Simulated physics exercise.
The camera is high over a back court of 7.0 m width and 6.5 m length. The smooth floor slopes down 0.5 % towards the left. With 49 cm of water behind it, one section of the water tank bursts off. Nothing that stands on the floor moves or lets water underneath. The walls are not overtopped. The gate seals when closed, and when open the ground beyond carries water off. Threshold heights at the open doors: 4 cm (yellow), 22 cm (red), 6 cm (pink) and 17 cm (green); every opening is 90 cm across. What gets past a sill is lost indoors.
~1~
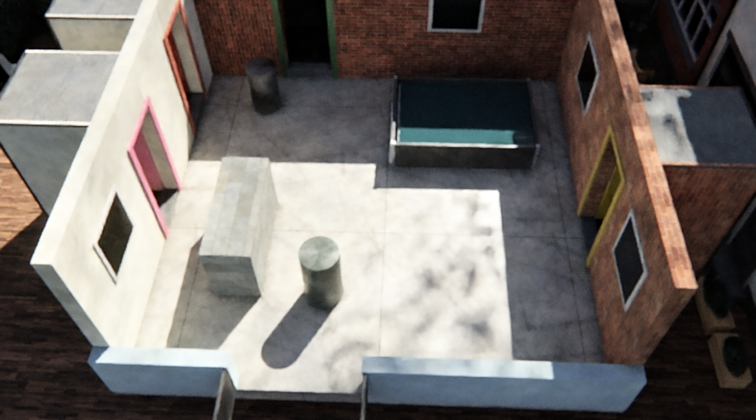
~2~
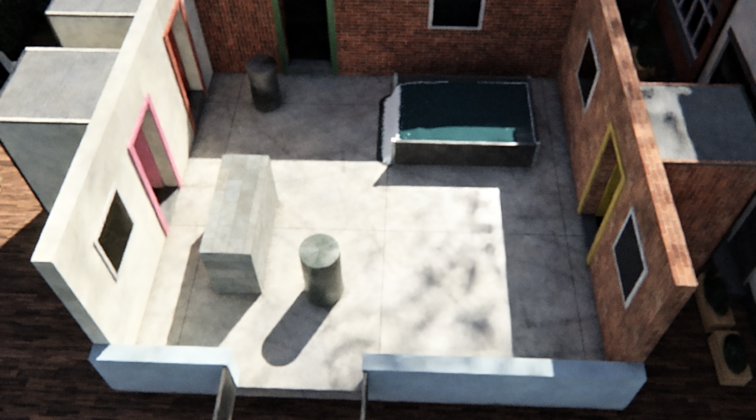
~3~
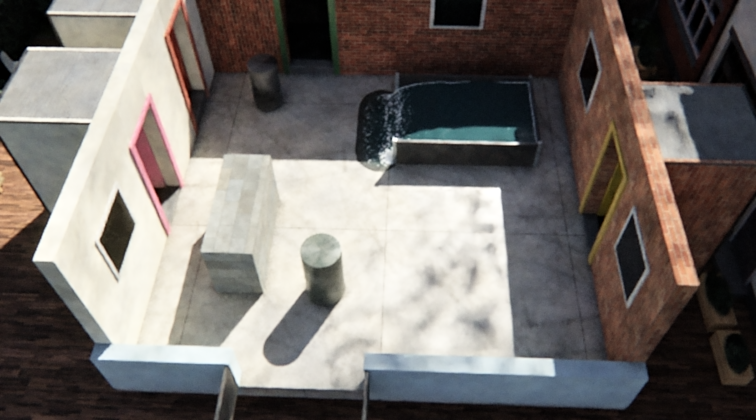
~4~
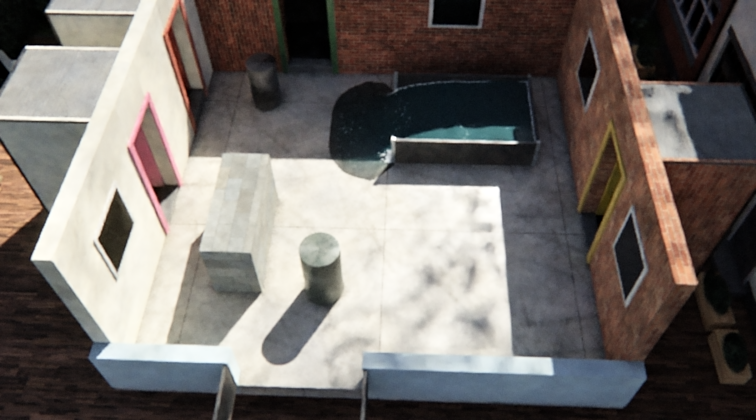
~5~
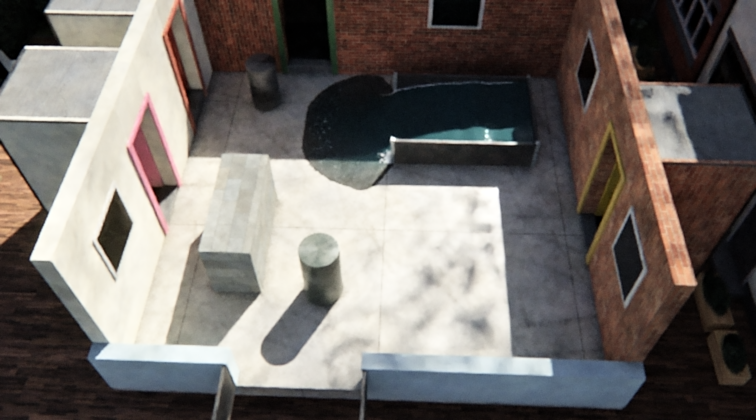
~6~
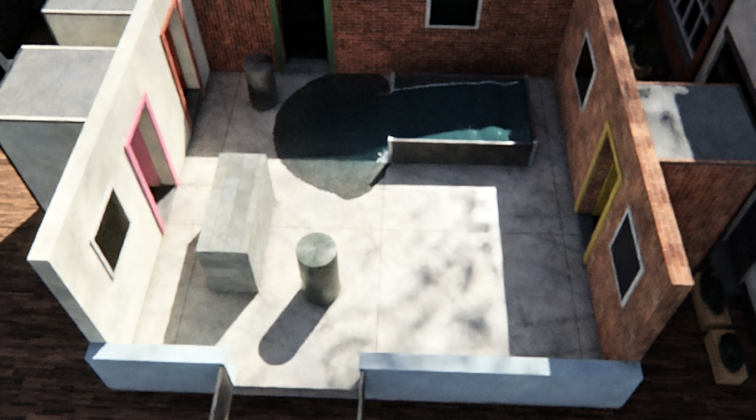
A roofless back court with a smooth pale floor is seen from high above, between a white wall on the left and brick walls behind and on the right. A pale block and a round pillar stand near the middle, pink, orange, green and yellow surrounds edge the doorways, and a dark drum and a water tank sit behind. The tank's left end bursts open and dark water pours out, spreading leftward in a widening rounded sheet towards the drum and block, while the view stays almost still.
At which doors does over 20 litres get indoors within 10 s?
Door by door: At the yellow door it stays under the limit; at the red door it keeps below the limit; at the pink door it goes over the limit; at the green door it keeps below the limit.
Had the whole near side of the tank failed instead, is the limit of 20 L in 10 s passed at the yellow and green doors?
Then: Yellow over, green below.
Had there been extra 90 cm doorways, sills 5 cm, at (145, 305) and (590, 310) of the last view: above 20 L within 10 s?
In that order: Past it, under.
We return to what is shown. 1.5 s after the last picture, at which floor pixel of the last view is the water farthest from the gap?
Around (168, 217).
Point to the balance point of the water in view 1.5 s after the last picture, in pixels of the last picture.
At about (359, 132).
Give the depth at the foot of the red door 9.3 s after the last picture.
About 7.0 cm.
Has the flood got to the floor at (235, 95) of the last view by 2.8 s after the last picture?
It is wet.
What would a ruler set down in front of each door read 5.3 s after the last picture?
In cm: Yellow 0, red 12, pink 12, green 12.
Then, 0.7 s after the last picture water covers 25 % of the floor and is deepest (22 cm) near (384, 137); yellow door not reached, red door 10 cm at the sill, 0 L in, pink door not reached, green door 9 cm at the sill, 0 L in.
Then, 1.5 s after the last picture water covers 30 % of the floor and is deepest (26 cm) near (191, 140); yellow door not reached, red door 18 cm at the sill, 0 L in, pink door 11 cm at the sill, 1 L in, green door 13 cm at the sill, 0 L in.
Then, 2.8 s after the last picture water covers 40 % of the floor and is deepest (26 cm) near (218, 148); yellow door not reached, red door 21 cm at the sill, 2 L in, pink door 14 cm at the sill, 40 L in, green door 15 cm at the sill, 2 L in.
Then, 5.3 s after the last picture water covers 55 % of the floor and is deepest (20 cm) near (132, 343); yellow door not reached, red door 12 cm at the sill, 3 L in, pink door 12 cm at the sill, 91 L in, green door 12 cm at the sill, 2 L in.
Then, 9.3 s after the last picture water covers 90 % of the floor and is deepest (10 cm) near (600, 382); yellow door not reached, red door 7 cm at the sill, 3 L in, pink door 6 cm at the sill, 120 L in, green door 6 cm at the sill, 2 L in.
